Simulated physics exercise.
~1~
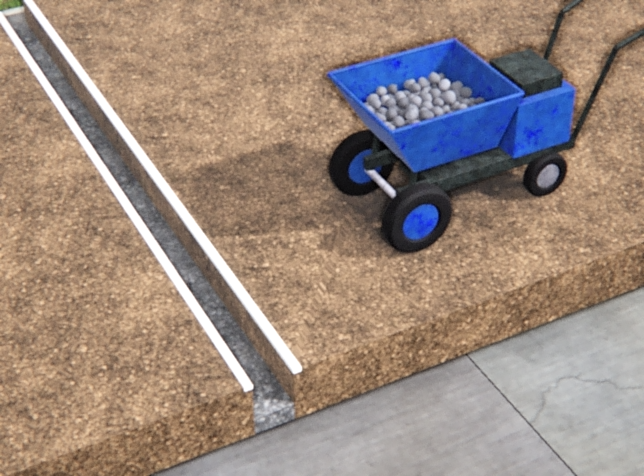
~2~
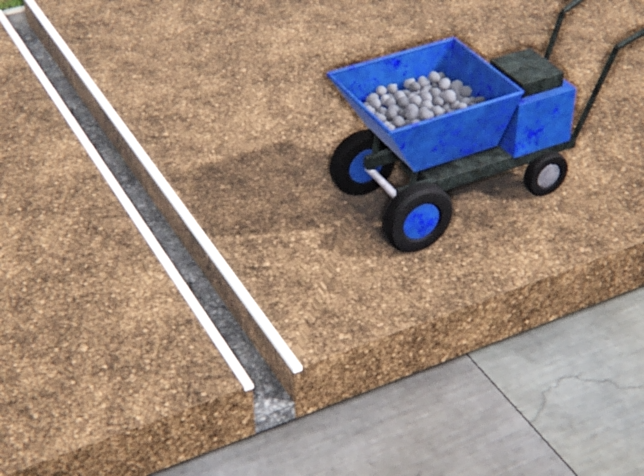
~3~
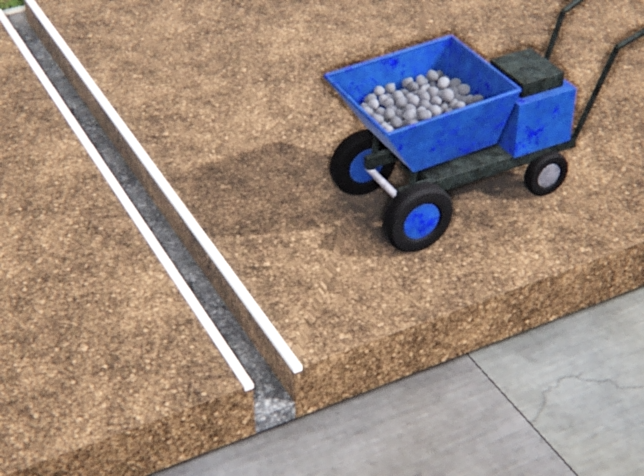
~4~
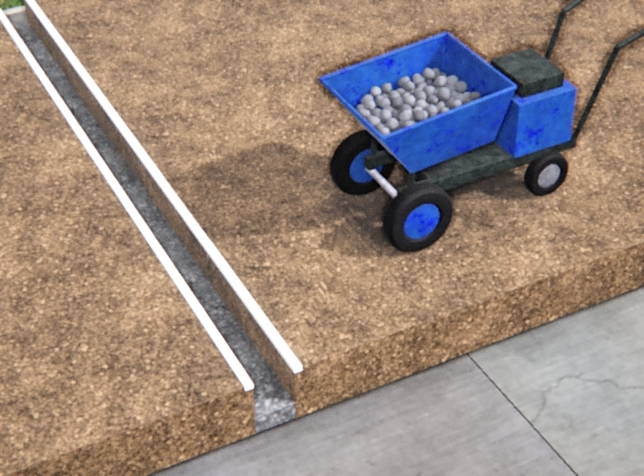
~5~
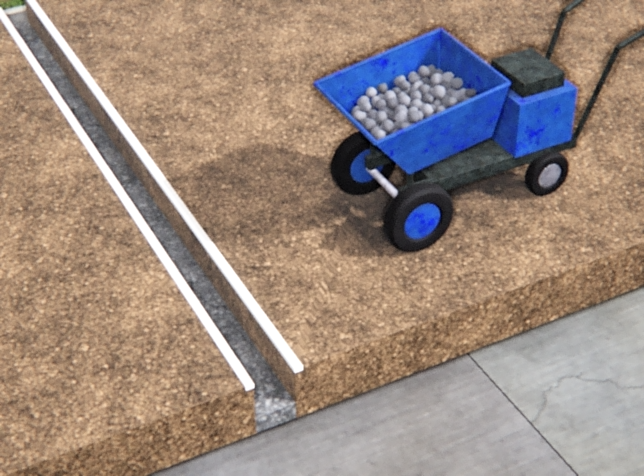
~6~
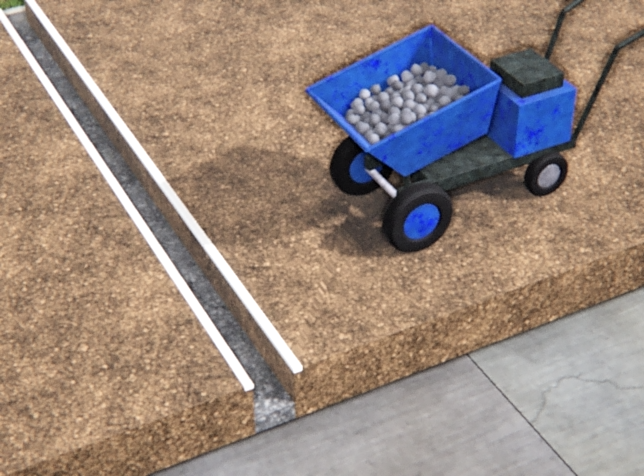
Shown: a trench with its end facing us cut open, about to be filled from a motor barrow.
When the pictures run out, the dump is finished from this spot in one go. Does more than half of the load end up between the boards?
Predicted result: Mostly out.
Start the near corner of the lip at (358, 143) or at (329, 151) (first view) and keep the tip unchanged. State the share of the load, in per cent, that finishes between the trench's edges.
Roughly 50 per cent at the first spot and 90 per cent at the second.
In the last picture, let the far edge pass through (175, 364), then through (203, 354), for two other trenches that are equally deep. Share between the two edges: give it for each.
The first case gives around 20 percent, and the second around 20 percent.
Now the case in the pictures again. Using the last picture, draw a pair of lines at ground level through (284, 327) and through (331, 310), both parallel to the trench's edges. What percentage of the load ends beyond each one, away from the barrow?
About 30 and 80 %.
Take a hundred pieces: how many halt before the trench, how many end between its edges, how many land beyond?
In percent, around: Short 65; between 20; beyond 0.
Soon, skip tipped steeply; all in the skip.
A while on, skip tipped steeply; nearly all in the skip; a stray few short of the trench.
Towards the end, skip tipped right over; about half in the skip; about half short of the trench; a small part in or heaped over the trench; a stray few beyond it.
Finally, skip tipped right over; about a quarter in the skip; about two thirds short of the trench; about a quarter in or heaped over the trench; a stray few beyond it.
